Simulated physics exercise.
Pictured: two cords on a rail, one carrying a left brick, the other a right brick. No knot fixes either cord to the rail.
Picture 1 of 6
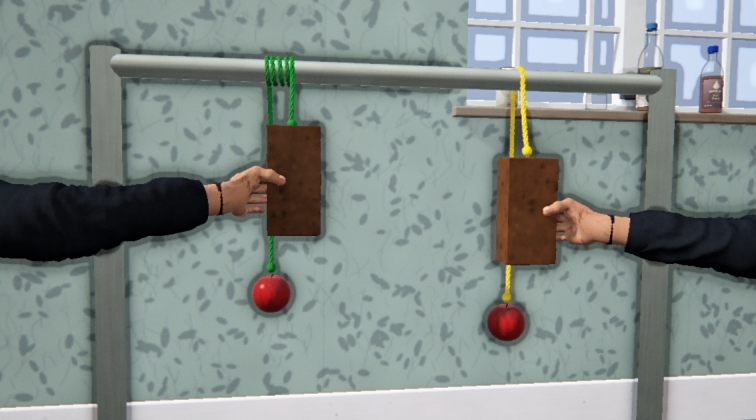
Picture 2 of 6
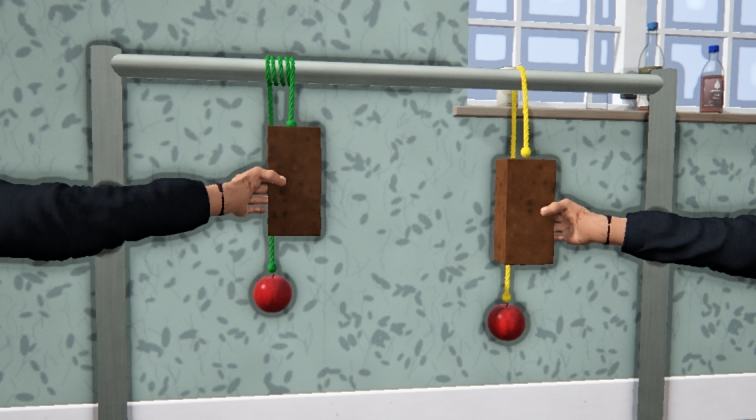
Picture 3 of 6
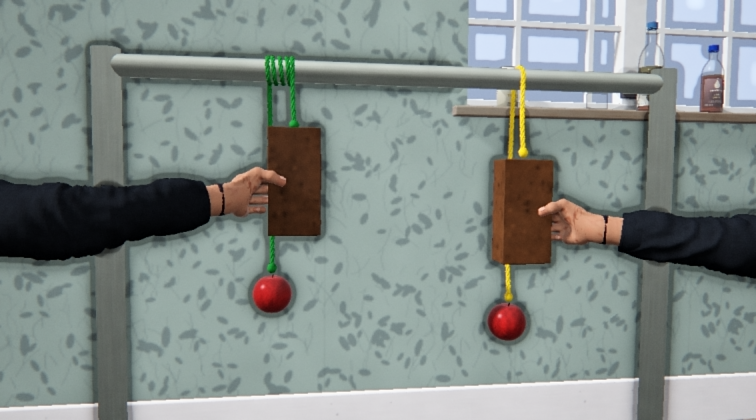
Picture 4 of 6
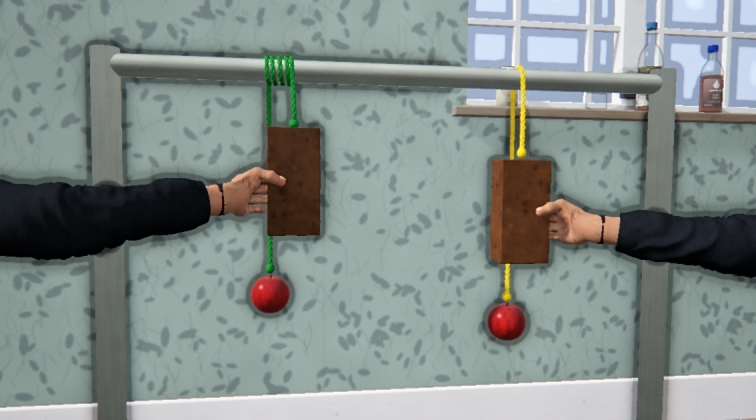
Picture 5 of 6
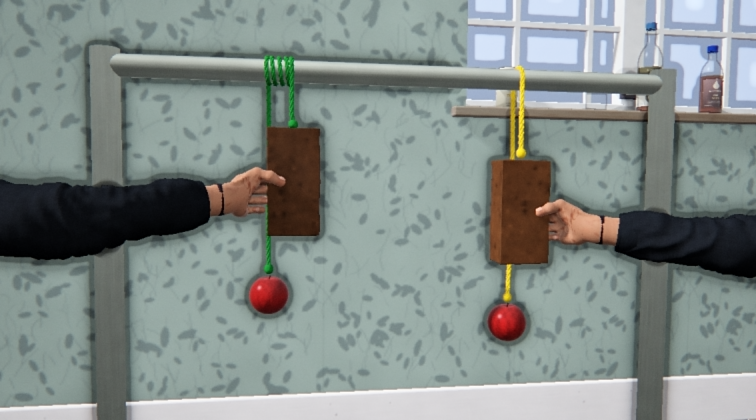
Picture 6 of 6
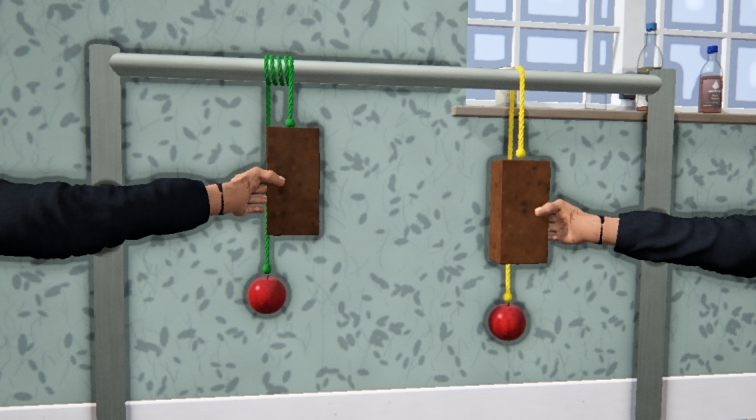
The clip shows two hands holding brown bricks on cords over a rail, the green cord wound several times and the yellow one simply draped, each with a red ball below; everything stays nearly still, with only slight shifts.
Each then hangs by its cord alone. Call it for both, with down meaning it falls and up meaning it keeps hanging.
Left brick - up; right brick - down.
Then, 0.32 s past the final frame, left brick still up near (292, 183); right brick dropping near (516, 301).
Then, 0.60 s past the final frame, left brick still up near (290, 184); right brick on the floor.
When it is over, left brick still up near (290, 183); right brick on the floor. The left brick keeps its height and the right brick runs down to the floor.
